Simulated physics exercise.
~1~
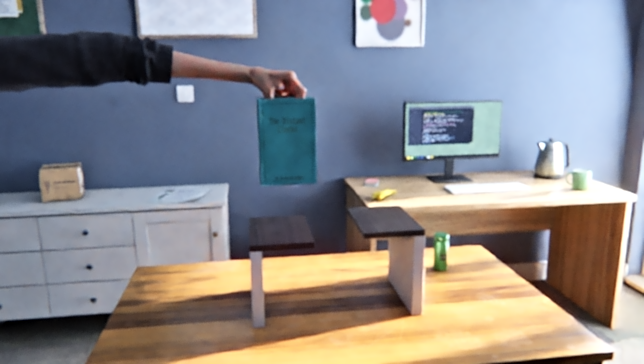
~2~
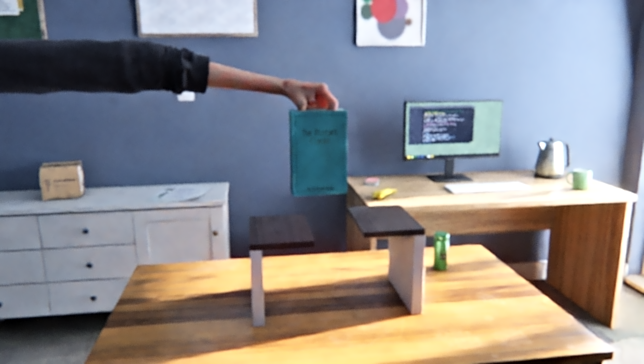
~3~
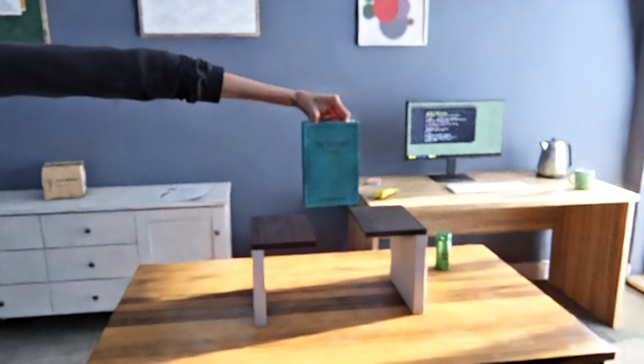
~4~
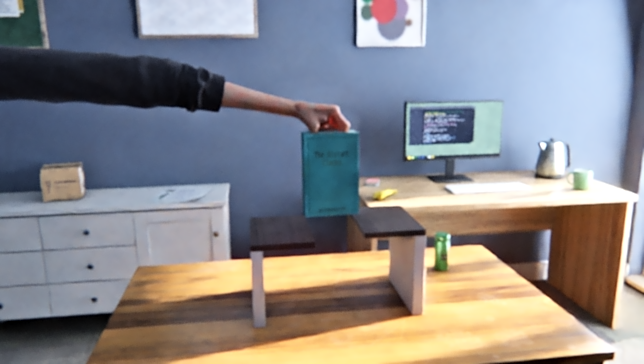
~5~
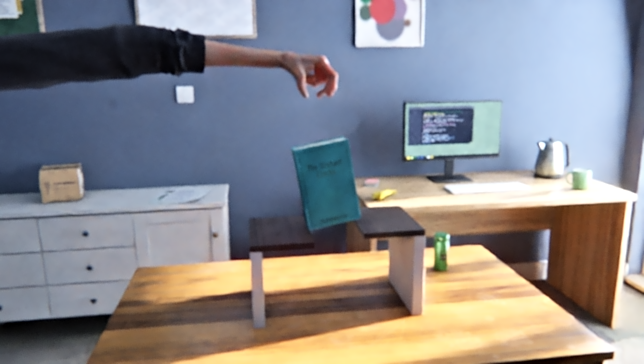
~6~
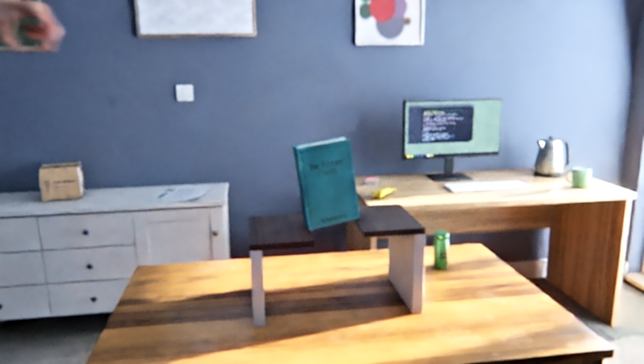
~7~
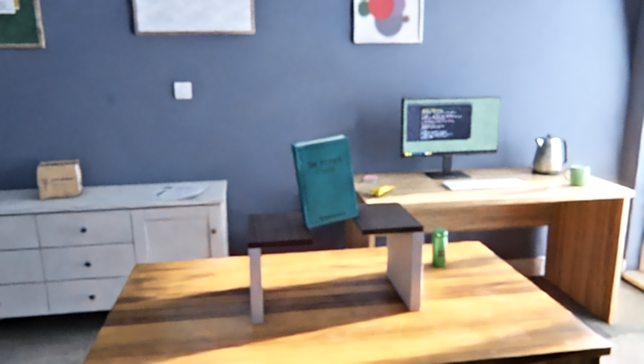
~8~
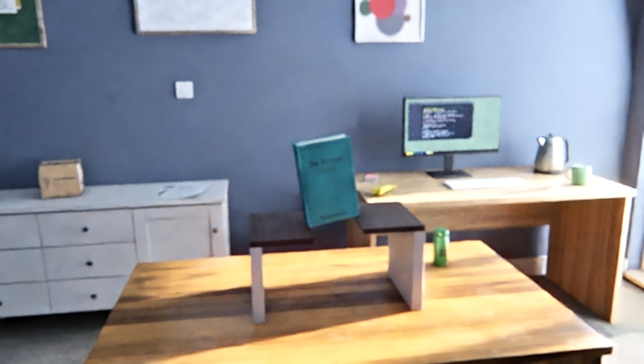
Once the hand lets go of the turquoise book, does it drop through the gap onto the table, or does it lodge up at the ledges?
The turquoise book lodges at the ledges, staying up at the gap with a slight lean after the hand has gone.
